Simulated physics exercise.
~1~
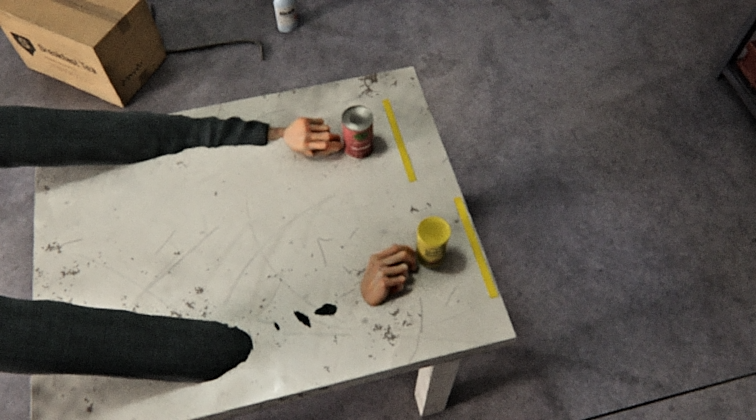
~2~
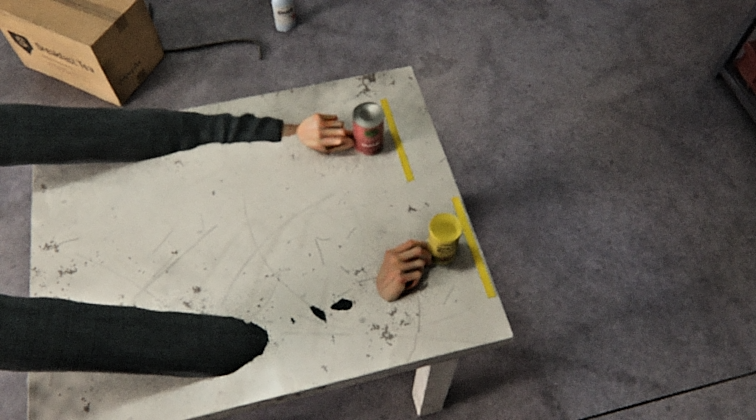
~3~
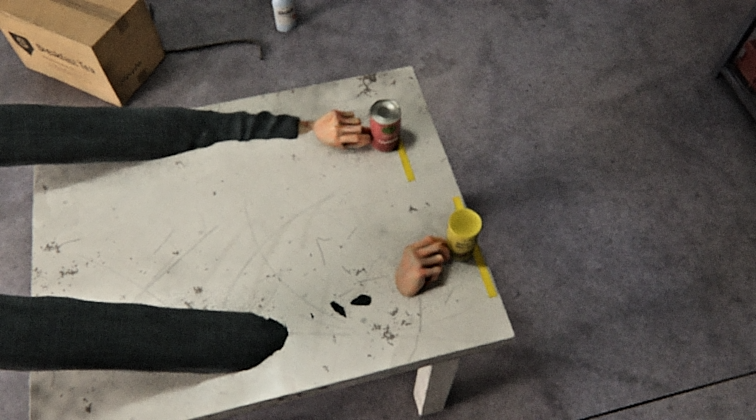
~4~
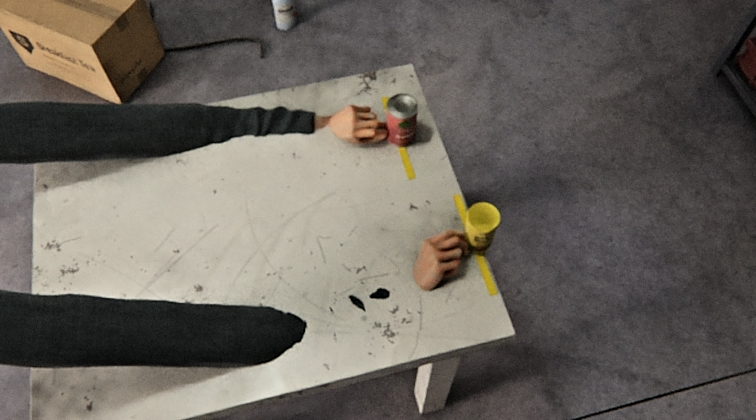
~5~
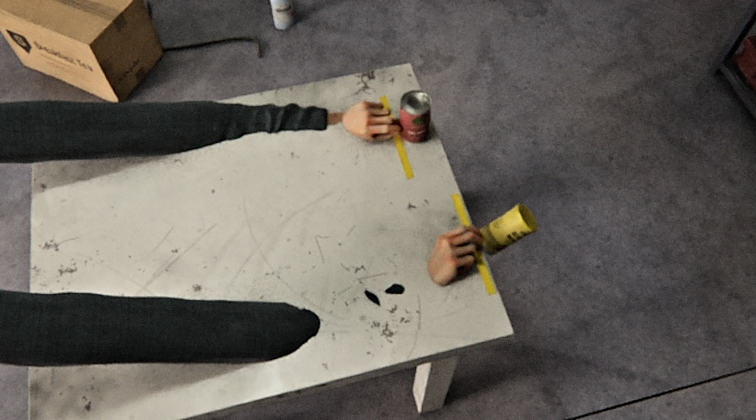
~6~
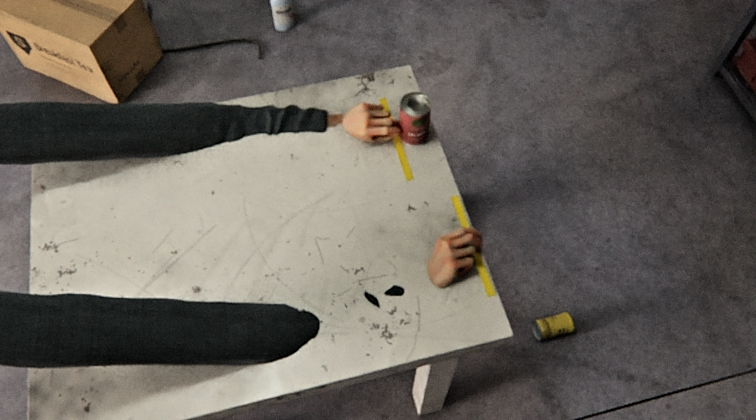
Yellow tin and red tin sliding right under two hands' pushes, the yellow toppling off the table to the floor, the red staying upright.
